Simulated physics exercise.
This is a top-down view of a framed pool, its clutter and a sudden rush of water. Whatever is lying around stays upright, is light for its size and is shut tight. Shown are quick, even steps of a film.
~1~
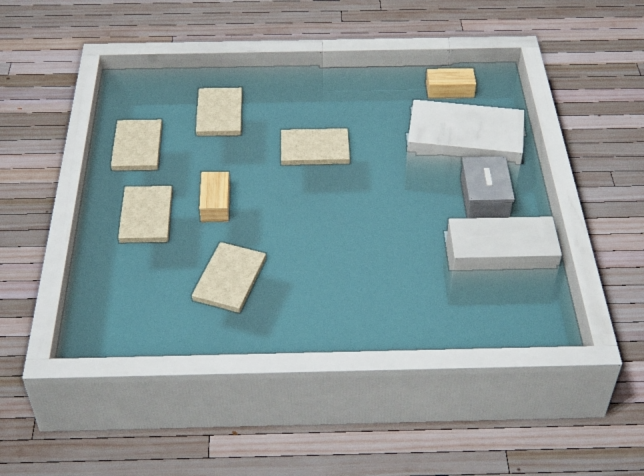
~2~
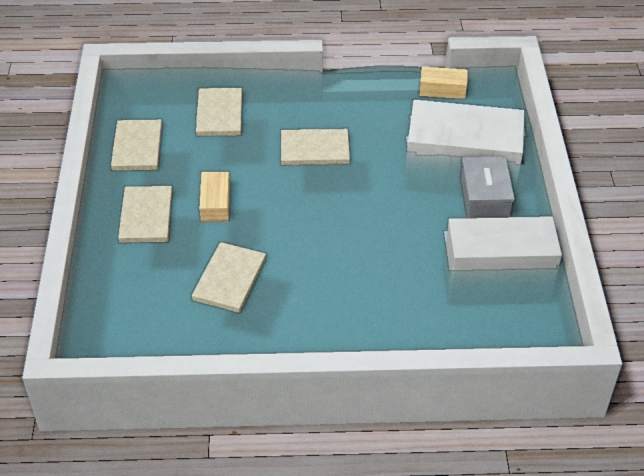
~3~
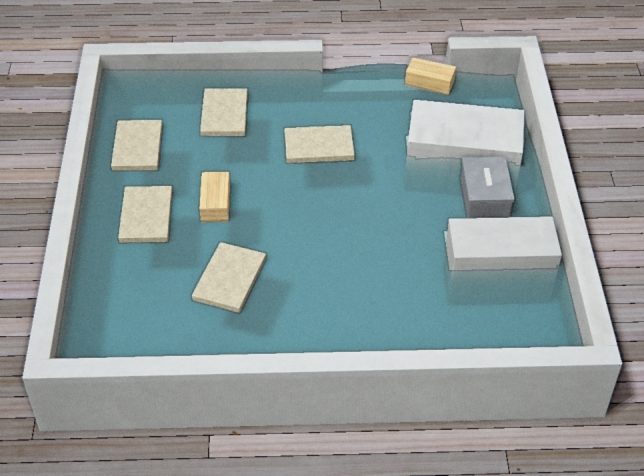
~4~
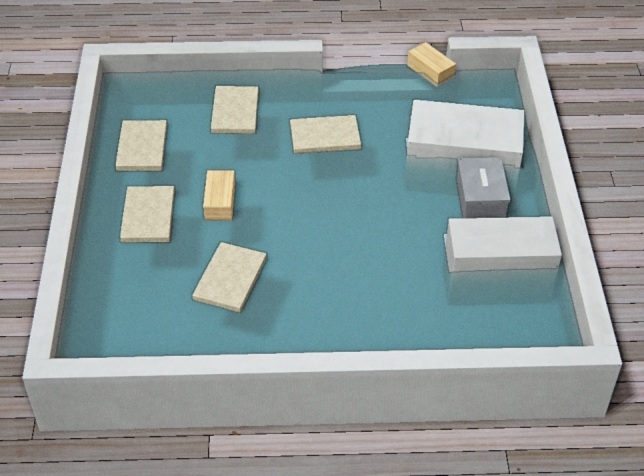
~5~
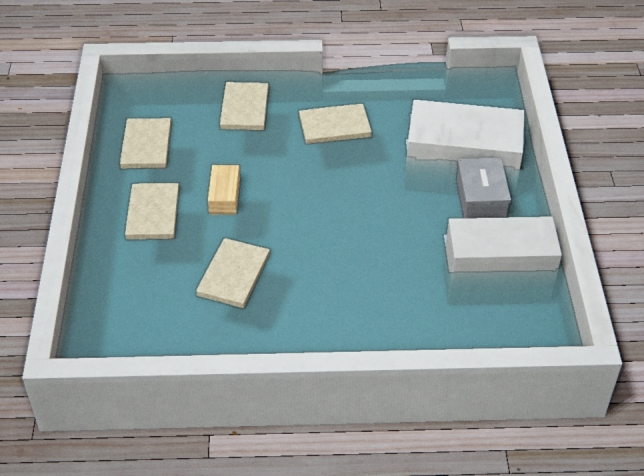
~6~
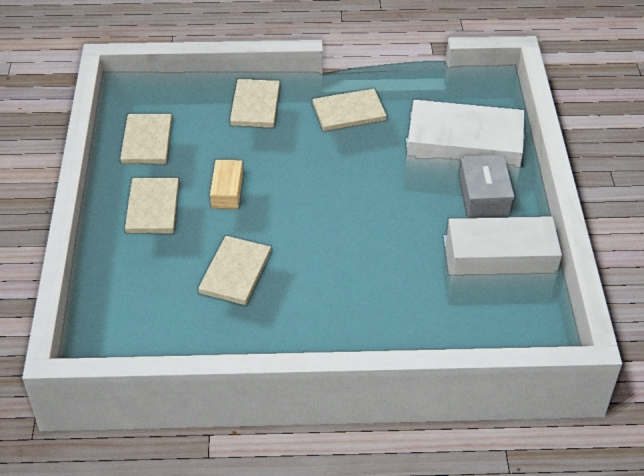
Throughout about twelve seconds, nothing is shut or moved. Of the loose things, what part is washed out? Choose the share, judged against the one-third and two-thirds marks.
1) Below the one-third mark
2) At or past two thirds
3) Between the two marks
Answer: 3.
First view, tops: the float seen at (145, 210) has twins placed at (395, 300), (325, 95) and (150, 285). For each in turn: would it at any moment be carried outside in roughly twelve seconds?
As listed: Kept in, carried outside, no.
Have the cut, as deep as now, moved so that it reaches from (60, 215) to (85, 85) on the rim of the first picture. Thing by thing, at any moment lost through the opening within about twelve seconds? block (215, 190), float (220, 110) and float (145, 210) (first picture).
Okay, so: Makes it outside for the first, makes it outside for the second, makes it outside for the third.
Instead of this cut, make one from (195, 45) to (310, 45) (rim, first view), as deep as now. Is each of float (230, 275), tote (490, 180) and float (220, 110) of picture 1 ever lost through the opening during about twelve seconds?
In the order given: Retained, retained, flushed out.
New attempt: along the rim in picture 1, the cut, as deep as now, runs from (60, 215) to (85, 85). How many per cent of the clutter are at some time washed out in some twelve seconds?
80 %.
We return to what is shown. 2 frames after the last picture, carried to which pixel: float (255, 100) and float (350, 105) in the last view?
(282, 91) and (376, 74), roughly.
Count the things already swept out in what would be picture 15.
The number comes out at 3.
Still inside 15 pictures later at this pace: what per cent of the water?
Roughly 66 per cent.
A moment on, 1 of 8 are out; 7 afloat.
Next, 3 of 8 are out; 5 afloat.
Later, 3 of 8 are out; 5 afloat.
In the end, 4 of 8 are out; 4 afloat.
